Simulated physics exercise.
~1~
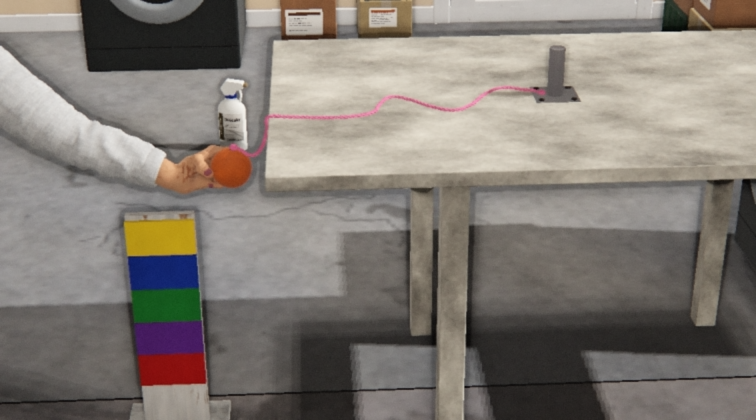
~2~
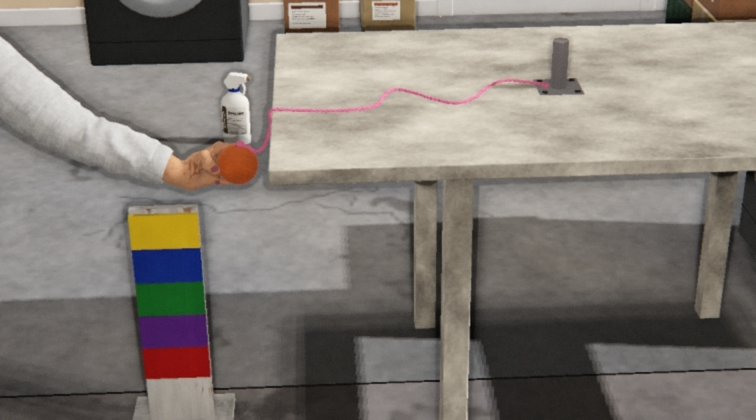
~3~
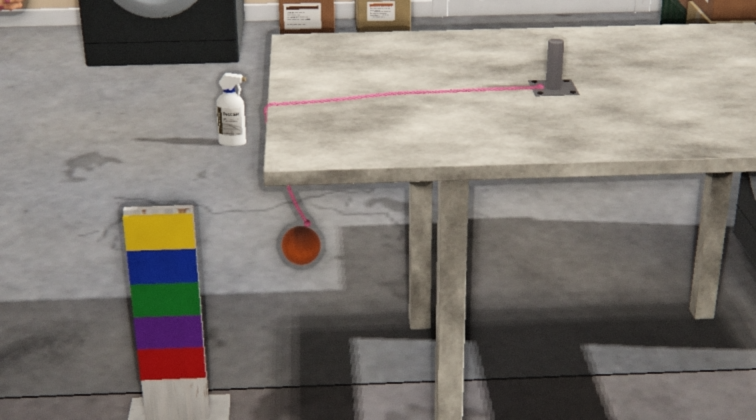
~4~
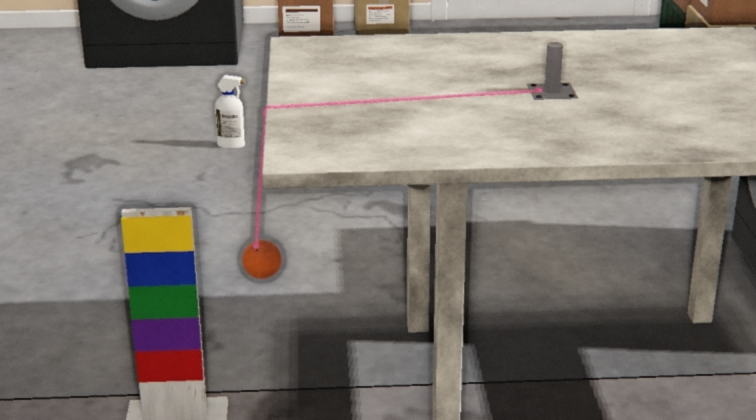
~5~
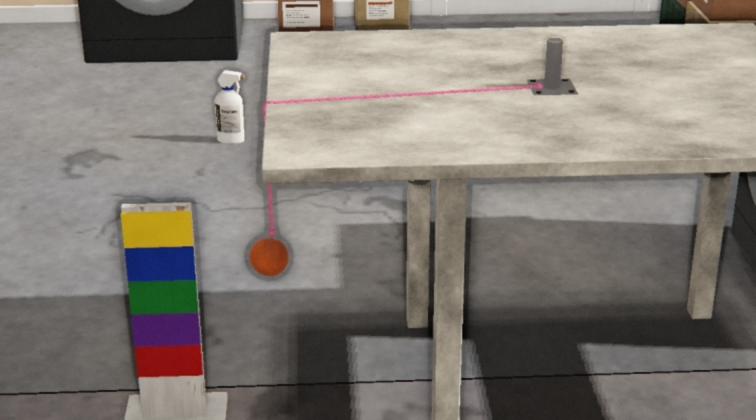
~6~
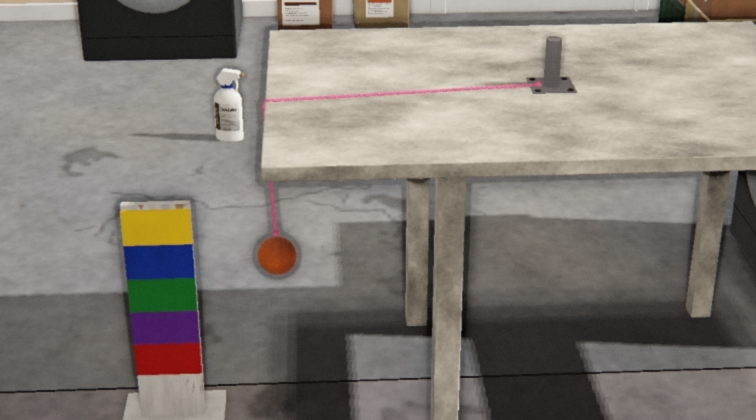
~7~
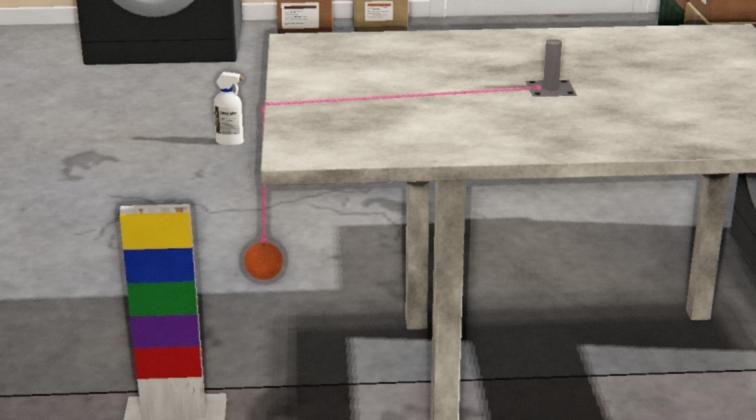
In a room with a grey floor, a hand at the left holds an orange just off the end of a stone-topped table, a pink shoelace winding back from it to a short post. Below stands a board with yellow, blue, green, purple and red bands. The hand lets go and draws out of view, and the orange drops to the right, pulling the lace straight across the tabletop. It swings back left beneath the table's edge, then sways slightly right and left. It ends hanging from the lace, level with the blue band.
